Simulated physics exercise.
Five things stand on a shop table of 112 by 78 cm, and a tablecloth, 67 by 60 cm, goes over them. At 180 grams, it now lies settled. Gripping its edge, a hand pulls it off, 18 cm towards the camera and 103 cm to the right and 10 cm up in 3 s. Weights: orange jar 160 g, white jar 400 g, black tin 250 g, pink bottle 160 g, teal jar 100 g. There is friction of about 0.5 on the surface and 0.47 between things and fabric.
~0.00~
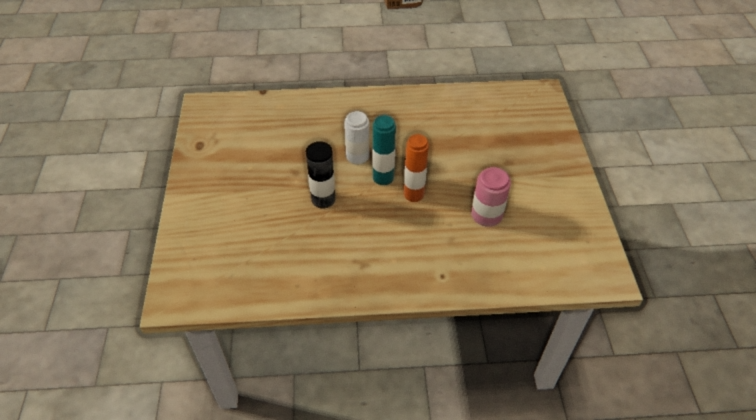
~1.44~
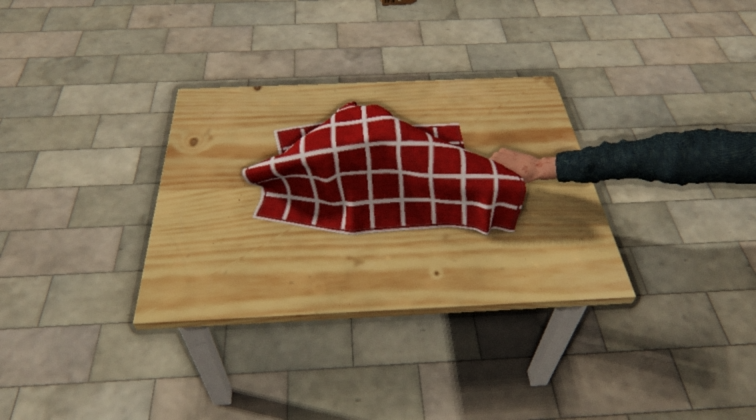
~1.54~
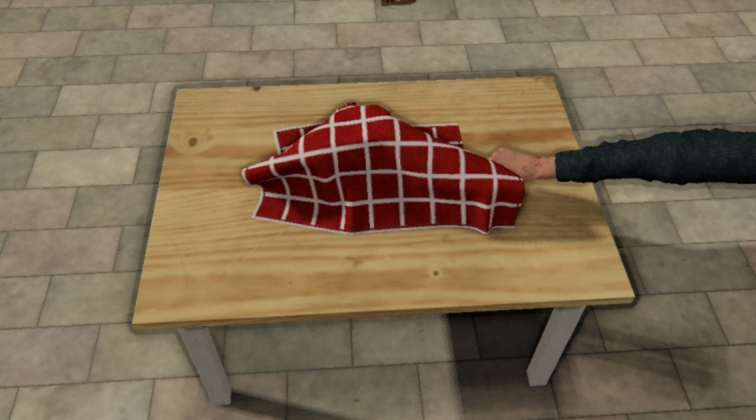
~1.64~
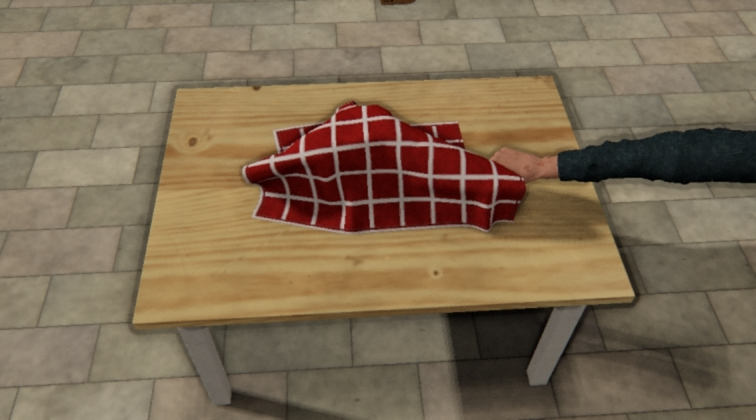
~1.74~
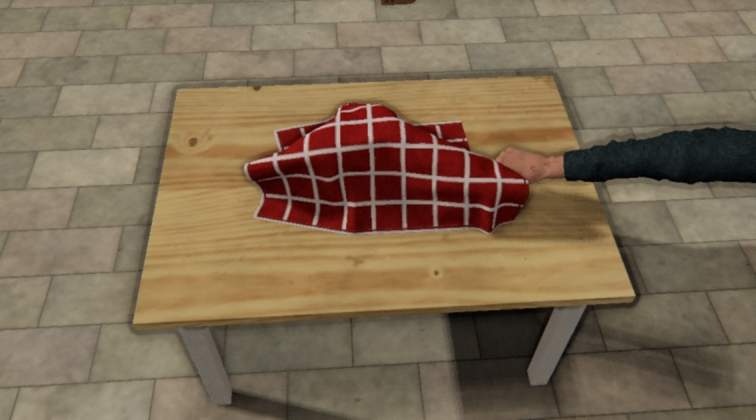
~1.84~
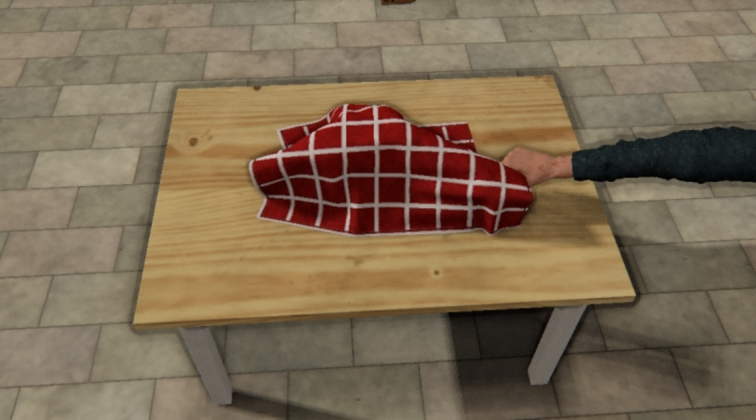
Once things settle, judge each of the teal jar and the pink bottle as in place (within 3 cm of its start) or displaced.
My prediction: The teal jar is going to shift, the pink bottle is going to shift.
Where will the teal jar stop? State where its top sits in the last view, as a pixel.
End position in the last picture: Approx. (462, 191).
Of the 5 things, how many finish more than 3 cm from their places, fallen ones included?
That comes to 3 of the things.
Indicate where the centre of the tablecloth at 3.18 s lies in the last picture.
I'd point to about (627, 195).
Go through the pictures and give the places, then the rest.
The first frame shows teal jar (384, 121), 20 cm tall; black tin (319, 150), 18 cm tall; orange jar (418, 141), 19 cm tall; white jar (357, 118), 14 cm tall; pink bottle (495, 177), 14 cm tall.
The second frame shows tablecloth corners (253, 218) (274, 131) (459, 124); grip (483, 189).
The third frame shows tablecloth corners (252, 218) (273, 131); grip (482, 189).
The fourth frame shows tablecloth corners (252, 218) (273, 131); grip (485, 189).
The fifth frame shows tablecloth corners (254, 218) (274, 131); grip (490, 189).
The sixth frame shows tablecloth corners (257, 218) (277, 130) (467, 122); grip (498, 189).
After 2.5 s, middle of the tablecloth at (486, 142); teal jar 12 cm off its start.
After 3.2 s, middle of the tablecloth at (627, 195); teal jar on its side, 23 cm off its start, pink bottle on its side, 12 cm off its start, orange jar on its side, 12 cm off its start.
After 3.9 s, middle of the tablecloth at a place out of view; teal jar on its side, 23 cm off its start at (462, 191), pink bottle on its side, 12 cm off its start at (532, 217), orange jar on its side, 12 cm off its start at (456, 192).
After 4.5 s, middle of the tablecloth at a place out of view; teal jar on its side, 23 cm off its start, pink bottle on its side, 12 cm off its start, orange jar on its side, 12 cm off its start.
After 5.3 s, middle of the tablecloth at a place out of view; teal jar on its side, 23 cm off its start at (462, 191), pink bottle on its side, 12 cm off its start at (533, 214), orange jar on its side, 12 cm off its start at (456, 196).
